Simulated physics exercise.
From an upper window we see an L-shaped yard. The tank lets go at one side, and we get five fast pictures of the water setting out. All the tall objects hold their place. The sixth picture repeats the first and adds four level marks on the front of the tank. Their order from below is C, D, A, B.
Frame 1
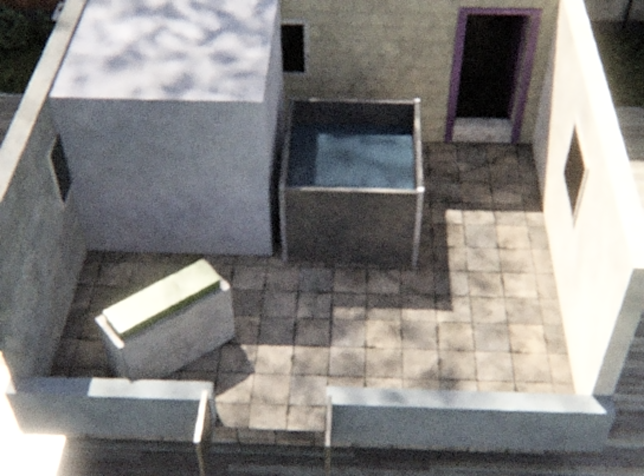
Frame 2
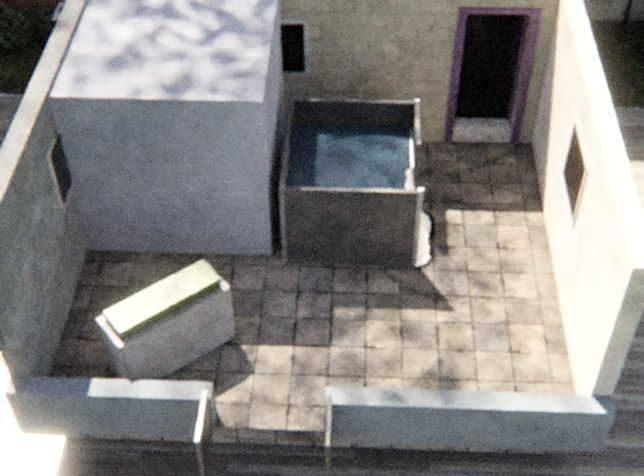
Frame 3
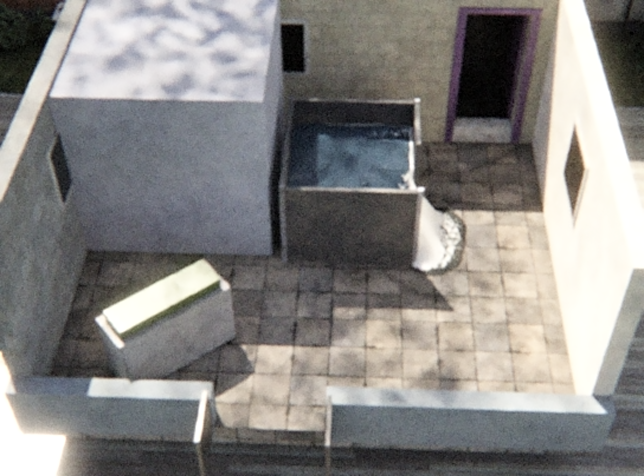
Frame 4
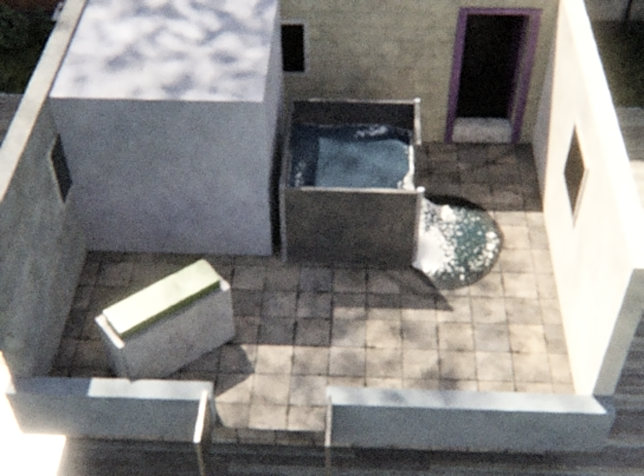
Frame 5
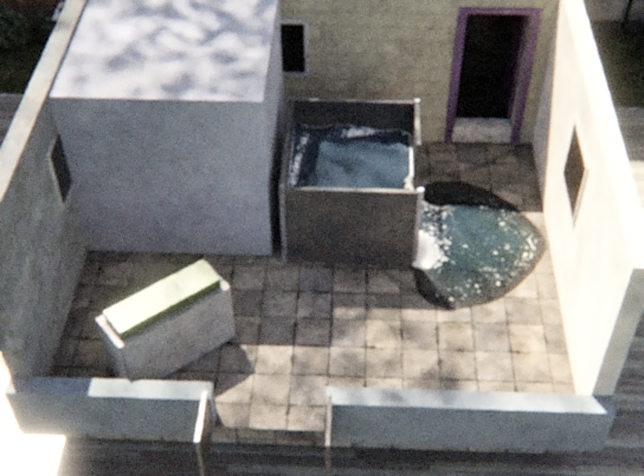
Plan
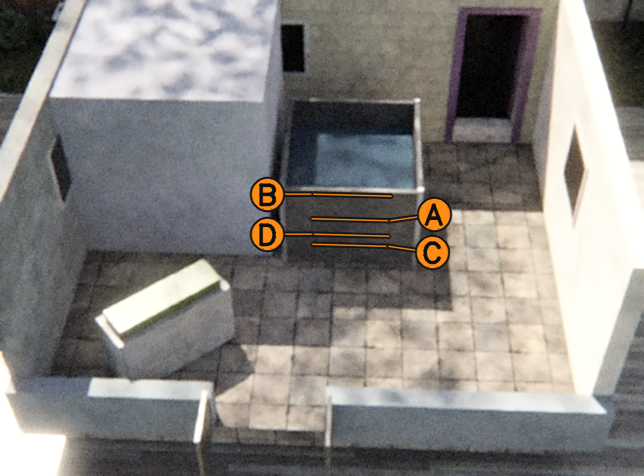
Water pours from the tank's right side and spreads in a widening pool across the paving.
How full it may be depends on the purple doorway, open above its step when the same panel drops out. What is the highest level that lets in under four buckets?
I would pick mark A.
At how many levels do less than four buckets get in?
Three.
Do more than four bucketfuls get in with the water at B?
Yes.
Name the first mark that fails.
That is mark B.
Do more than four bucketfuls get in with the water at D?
No, that is safe.
On the marked copy, A at (350, 219); B at (351, 195); C at (350, 245); D at (350, 235); from the bottom up C, D, A, B.
For mark A, a splash gets over, under a bucket.
For mark B, about 8 bucketfuls get in.
For mark C, nothing gets over.
For mark D, nothing gets over.
